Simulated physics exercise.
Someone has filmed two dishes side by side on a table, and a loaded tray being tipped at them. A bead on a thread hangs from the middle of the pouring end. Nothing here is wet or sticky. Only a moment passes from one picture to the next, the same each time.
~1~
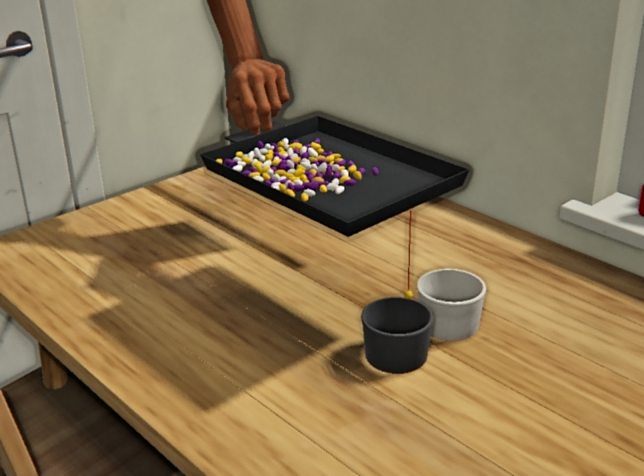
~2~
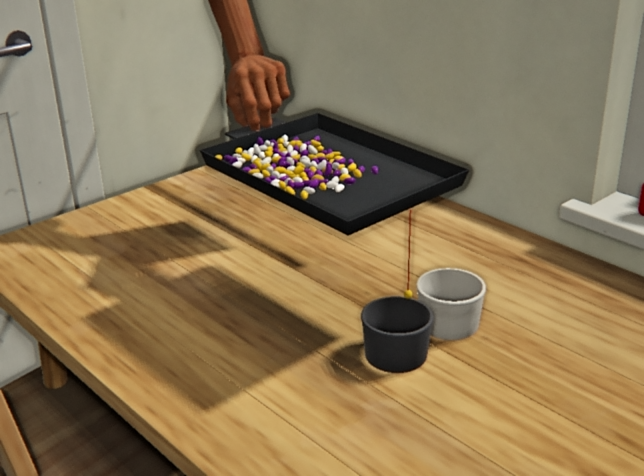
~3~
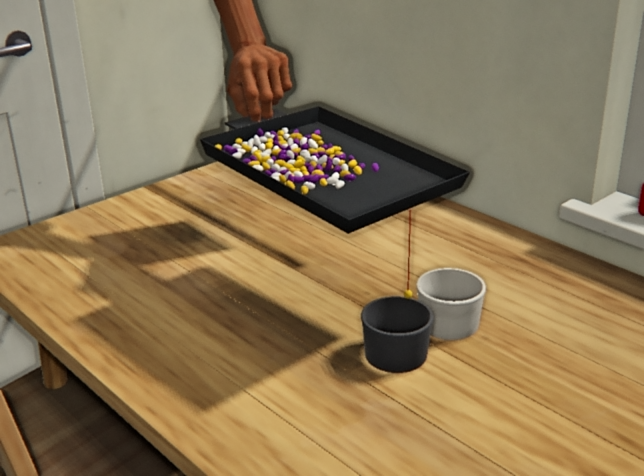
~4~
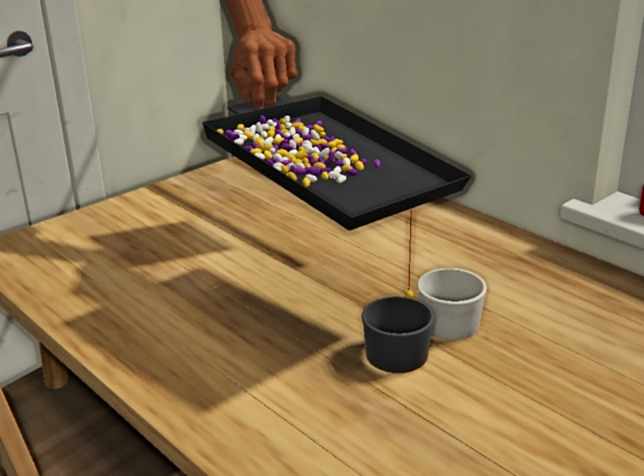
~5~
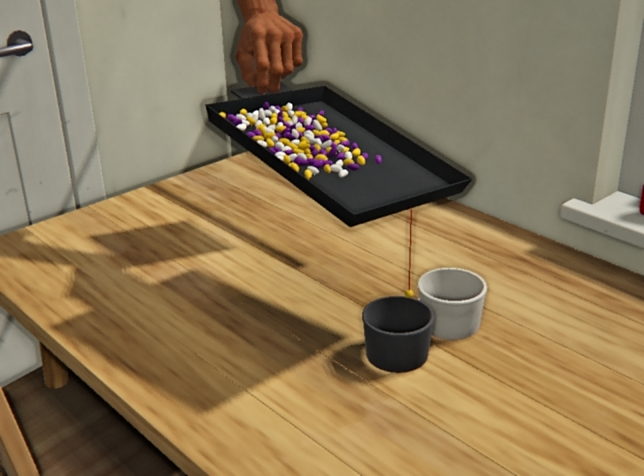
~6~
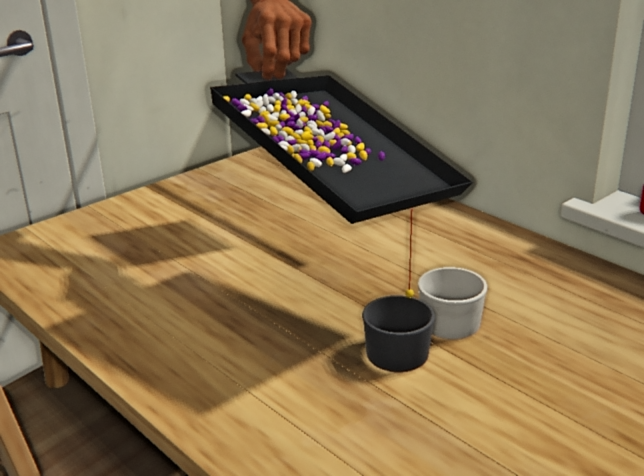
In the video, a hand raises the far end of a black tray of purple, yellow and white jelly beans, steadily tilting it above a wooden table, where a black dish and a white dish sit beneath a hanging bead.
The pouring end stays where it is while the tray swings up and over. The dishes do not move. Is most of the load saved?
Caught overall: The larger part.
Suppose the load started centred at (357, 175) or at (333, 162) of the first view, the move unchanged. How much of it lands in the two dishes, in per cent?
Roughly 70 per cent, and 70 per cent.
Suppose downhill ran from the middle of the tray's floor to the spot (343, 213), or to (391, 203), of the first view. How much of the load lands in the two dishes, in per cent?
Roughly 10 per cent, and 10 per cent.
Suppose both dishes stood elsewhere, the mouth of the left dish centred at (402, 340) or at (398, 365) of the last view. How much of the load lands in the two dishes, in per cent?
The first gives 20 %, the second 0 %.
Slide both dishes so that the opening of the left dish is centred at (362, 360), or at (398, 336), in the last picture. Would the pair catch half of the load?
First less than half, then below a half.
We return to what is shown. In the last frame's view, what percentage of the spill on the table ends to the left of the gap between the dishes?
Near 0 %.
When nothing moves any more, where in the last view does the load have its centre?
Roughly at (461, 317).
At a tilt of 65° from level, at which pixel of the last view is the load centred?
At about (448, 192).
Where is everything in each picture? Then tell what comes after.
In the first picture, corners of the pouring end (348, 219) and (463, 169), level; middle of the load (291, 165), jelly beans; left dish (422, 346); right dish (476, 314); bead on its thread (408, 295).
In the second picture, corners of the pouring end (348, 218) and (463, 169), level; middle of the load (291, 162).
In the third picture, corners of the pouring end (349, 216) and (464, 171), tipped barely, lowest at the right corner; middle of the load (291, 155).
In the fourth picture, corners of the pouring end (352, 214) and (465, 175), tipped a little, lowest at the right corner; middle of the load (293, 145).
In the fifth picture, corners of the pouring end (354, 211) and (466, 177), tipped a little, lowest at the right corner; middle of the load (295, 135).
In the sixth picture, corners of the pouring end (357, 208) and (467, 180), tipped clearly, lowest at the right corner; middle of the load (300, 125); left dish (423, 344); right dish (477, 312).
Just after the last frame, tray tipped steeply; the larger part on the tray; roughly a quarter in the air.
A moment on, tray tipped past a quarter turn; about a tenth on the tray; roughly half in the right dish; roughly a third outside both; about a tenth in the air.
Further on, tray tipped past a quarter turn; roughly two thirds in the right dish; roughly a third outside both.
When it is over, tray tipped past a quarter turn; not one in the left dish; roughly two thirds in the right dish; roughly a third outside both.
